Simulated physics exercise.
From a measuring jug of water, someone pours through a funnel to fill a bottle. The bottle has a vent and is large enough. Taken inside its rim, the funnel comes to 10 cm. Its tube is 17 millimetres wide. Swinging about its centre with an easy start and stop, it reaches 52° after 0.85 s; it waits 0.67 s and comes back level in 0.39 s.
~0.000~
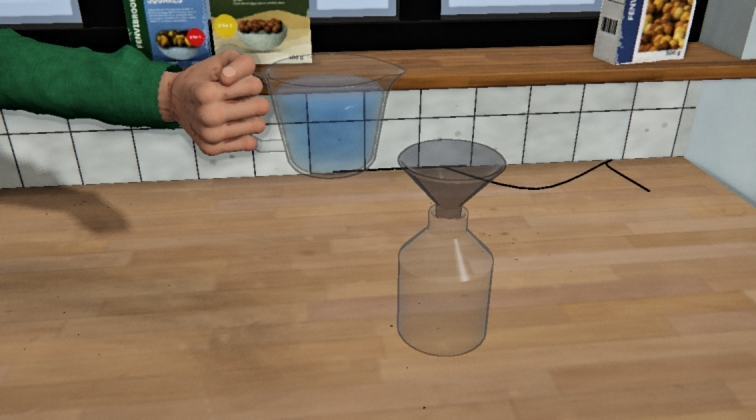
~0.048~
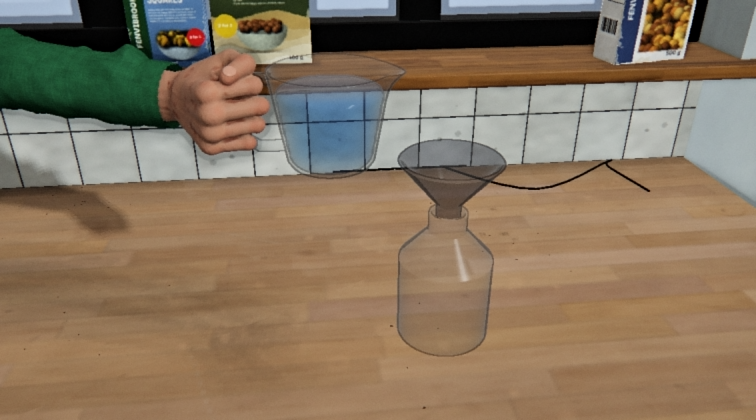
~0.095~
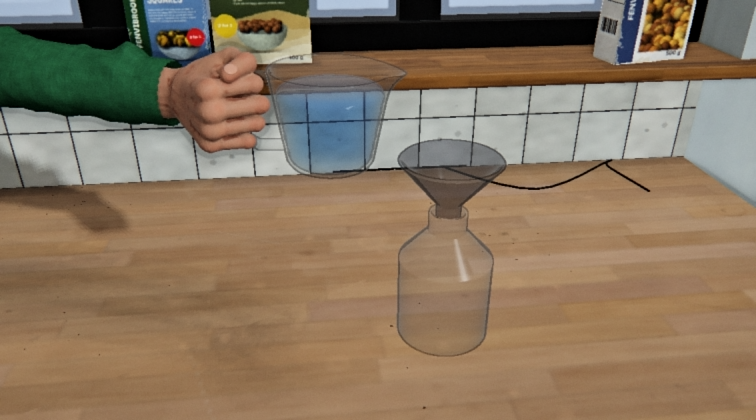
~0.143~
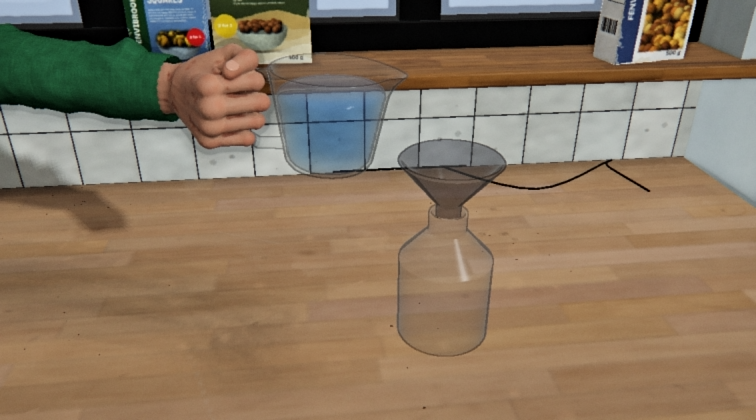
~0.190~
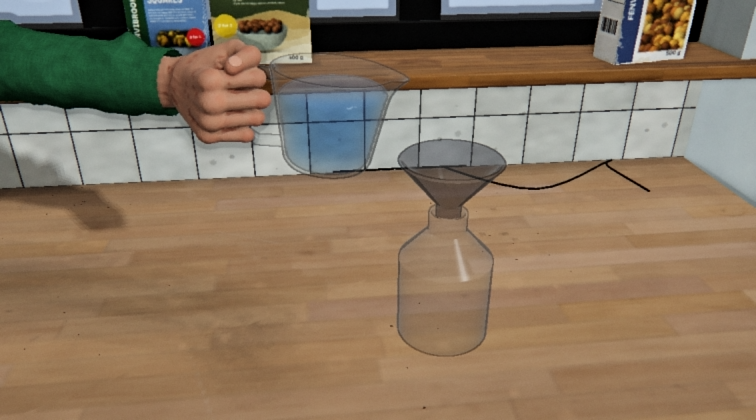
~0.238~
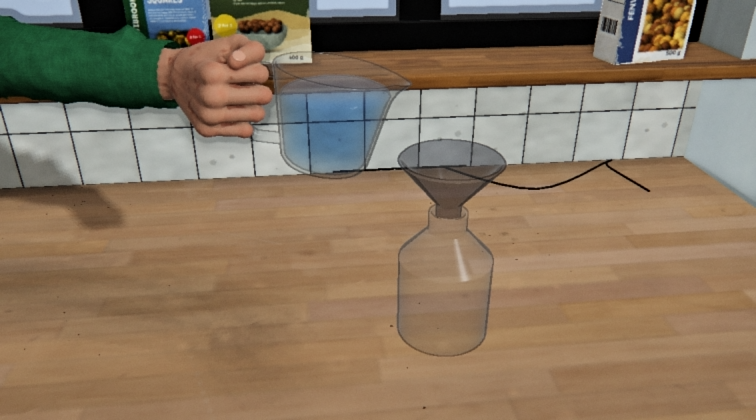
A hand holding a jug of blue water slowly tilts it slightly to the right.
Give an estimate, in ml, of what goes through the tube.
Roughly 270 ml goes through.
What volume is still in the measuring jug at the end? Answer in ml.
Roughly 210 ml is still in there.
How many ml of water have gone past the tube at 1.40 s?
About 120 ml.
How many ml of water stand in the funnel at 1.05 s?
Volume held in funnel: Near 100 ml.
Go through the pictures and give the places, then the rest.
It leans 0°; its right rim is at (406, 69); the water meets the walls at (286, 88) and (375, 86); the funnel's rim runs from (403, 166) to (499, 162), in the first picture.
It leans 0°; its right rim is at (406, 69); the water meets the walls at (286, 88) and (375, 86), in the second picture.
It leans 2°; its right rim is at (407, 71); the water meets the walls at (286, 88) and (373, 87), in the third picture.
It leans 4°; its right rim is at (408, 74); the water meets the walls at (287, 87) and (375, 87), in the fourth picture.
It leans 6°; its right rim is at (410, 77); the water meets the walls at (288, 88) and (377, 88), in the fifth picture.
It leans 9°; its right rim is at (412, 82); the water meets the walls at (290, 89) and (381, 87), in the sixth picture.
By 0.70 s the tilt is 48° and 15 ml has passed the tube, 45 ml is in the funnel, 435 ml in the measuring jug and 0 ml has missed.
By 1.05 s the tilt is 52° and 65 ml has passed the tube, 100 ml is in the funnel, 290 ml in the measuring jug and 25 ml has missed.
By 1.40 s the tilt is 52° and 120 ml has passed the tube, 120 ml is in the funnel, 230 ml in the measuring jug and 60 ml has missed.
By 1.79 s the tilt is 11° and 175 ml has passed the tube, 95 ml is in the funnel, 210 ml in the measuring jug and 60 ml has missed.
At rest 270 ml has passed the tube, 0 ml is in the funnel, 210 ml in the measuring jug and 60 ml has missed.
